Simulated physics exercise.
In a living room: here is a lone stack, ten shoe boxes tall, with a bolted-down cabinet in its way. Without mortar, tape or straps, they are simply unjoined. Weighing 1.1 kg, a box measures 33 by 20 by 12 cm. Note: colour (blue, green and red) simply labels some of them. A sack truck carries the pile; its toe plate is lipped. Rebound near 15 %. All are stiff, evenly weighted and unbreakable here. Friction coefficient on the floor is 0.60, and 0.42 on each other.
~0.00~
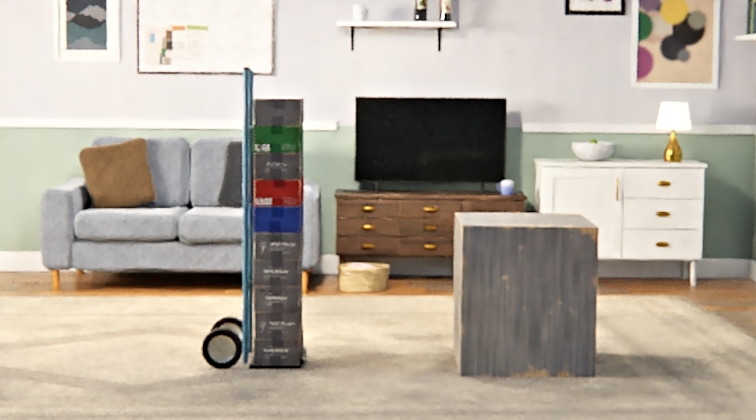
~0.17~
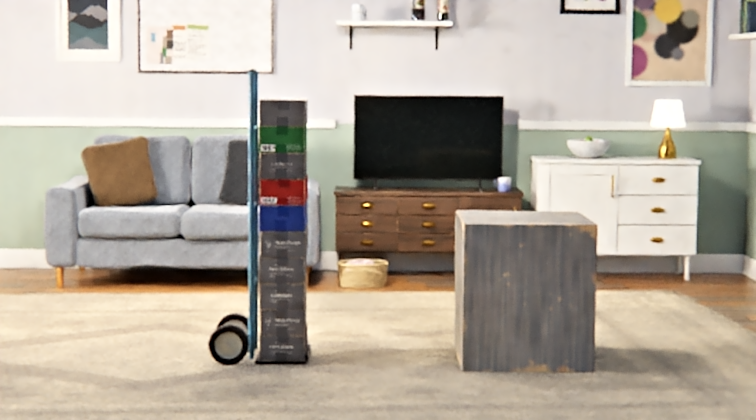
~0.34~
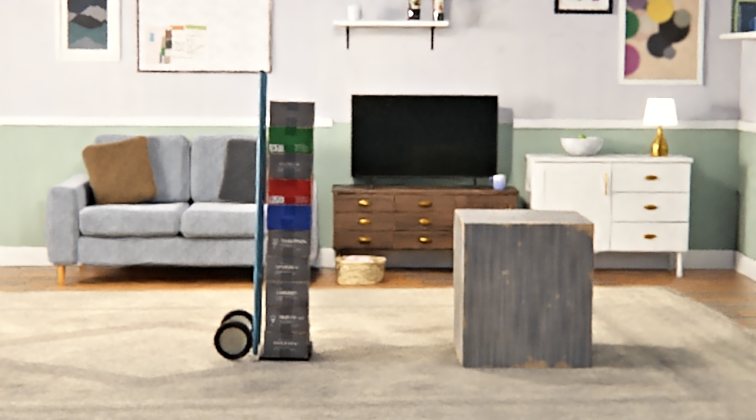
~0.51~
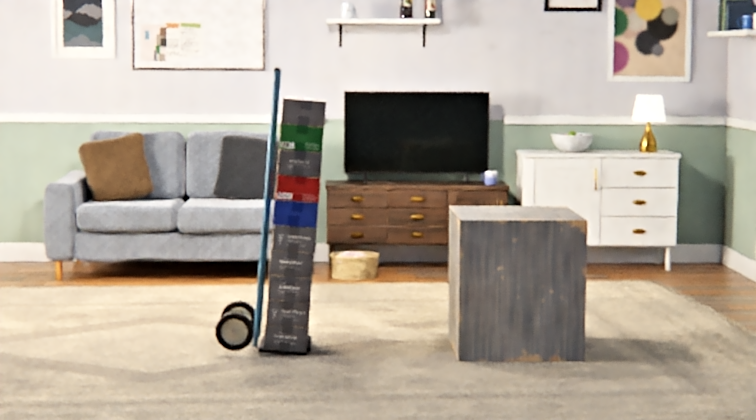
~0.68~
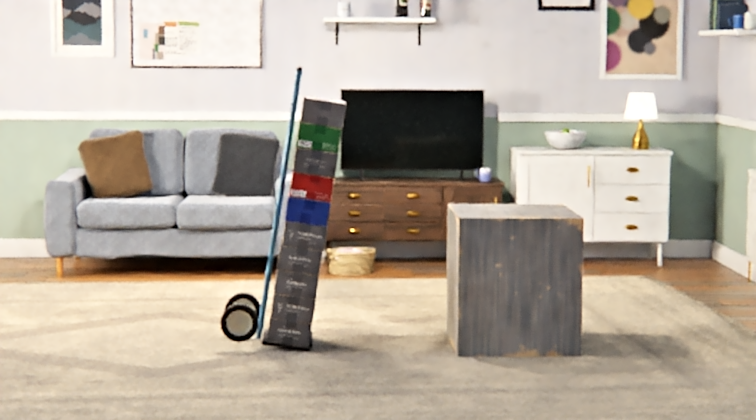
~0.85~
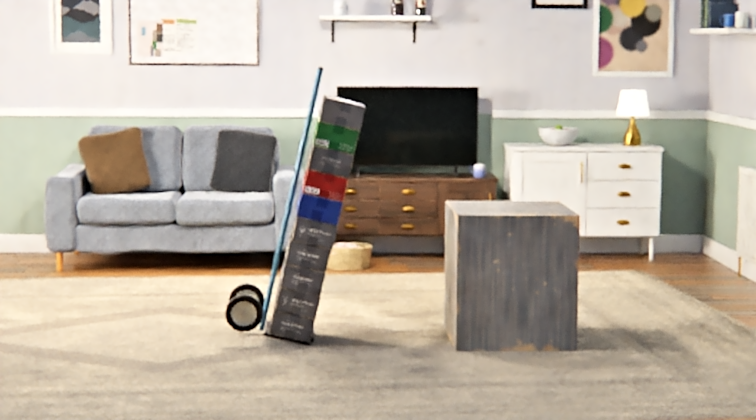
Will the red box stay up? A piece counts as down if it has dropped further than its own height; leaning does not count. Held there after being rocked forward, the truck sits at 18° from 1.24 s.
It does go down.
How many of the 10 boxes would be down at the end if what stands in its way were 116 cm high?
Result - 5.
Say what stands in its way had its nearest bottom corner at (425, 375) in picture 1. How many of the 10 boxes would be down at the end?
My answer would be 4.
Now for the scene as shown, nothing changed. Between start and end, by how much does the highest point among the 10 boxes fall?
About 40 cm.
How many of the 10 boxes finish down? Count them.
I count 5.
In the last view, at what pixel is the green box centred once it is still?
Roughly (487, 196).
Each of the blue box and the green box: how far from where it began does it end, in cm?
Net displacement (cm): Blue = 50; green = 100.
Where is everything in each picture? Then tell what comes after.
In the first frame (places mark the middle of the side facing us; the camera moves round a little), truck frame (246, 129) 0° forward; red box (277, 193); green box (276, 139); blue box (276, 220); nothing disturbed.
Truck frame (251, 130) 0° forward; red box (282, 192), in the second frame.
Truck frame (260, 129) 1° forward; red box (289, 192) shifted 19 mm; green box (290, 140) shifted 25 mm; 7 disturbed, none down, in the third frame.
Truck frame (272, 126) 5° forward; red box (298, 189) leaning 5°; green box (301, 138) leaning 5°; steepest lean 5°, the box at (289, 289); 10 disturbed, none down, in the fourth frame.
Truck frame (291, 124) 9° forward; red box (312, 187) leaning 9°; green box (319, 138) leaning 9°; steepest lean 9°, the box at (323, 113); 10 disturbed, none down, in the fifth frame.
Truck frame (308, 122) 13° forward; red box (325, 186) leaning 13°; green box (336, 138) leaning 13°; blue box (319, 209) leaning 13°; steepest lean 13°, the box at (342, 114); 10 disturbed, none down, in the sixth frame.
After 1.14 s, none of the 10 boxes down, 10 disturbed; red box leaning 25°; green box leaning 25°, 42 mm lower.
After 1.42 s, 5 of the 10 boxes down; red box leaning 54°, 19 cm lower; green box leaning 56°, 25 cm lower.
At rest (2.8 s), 5 of the 10 boxes down; red box leaning 55°, 20 cm lower; green box upside down; blue box leaning 55°, 15 cm lower. As the last picture would show them, middles, red box near (412, 224), green box near (487, 196).
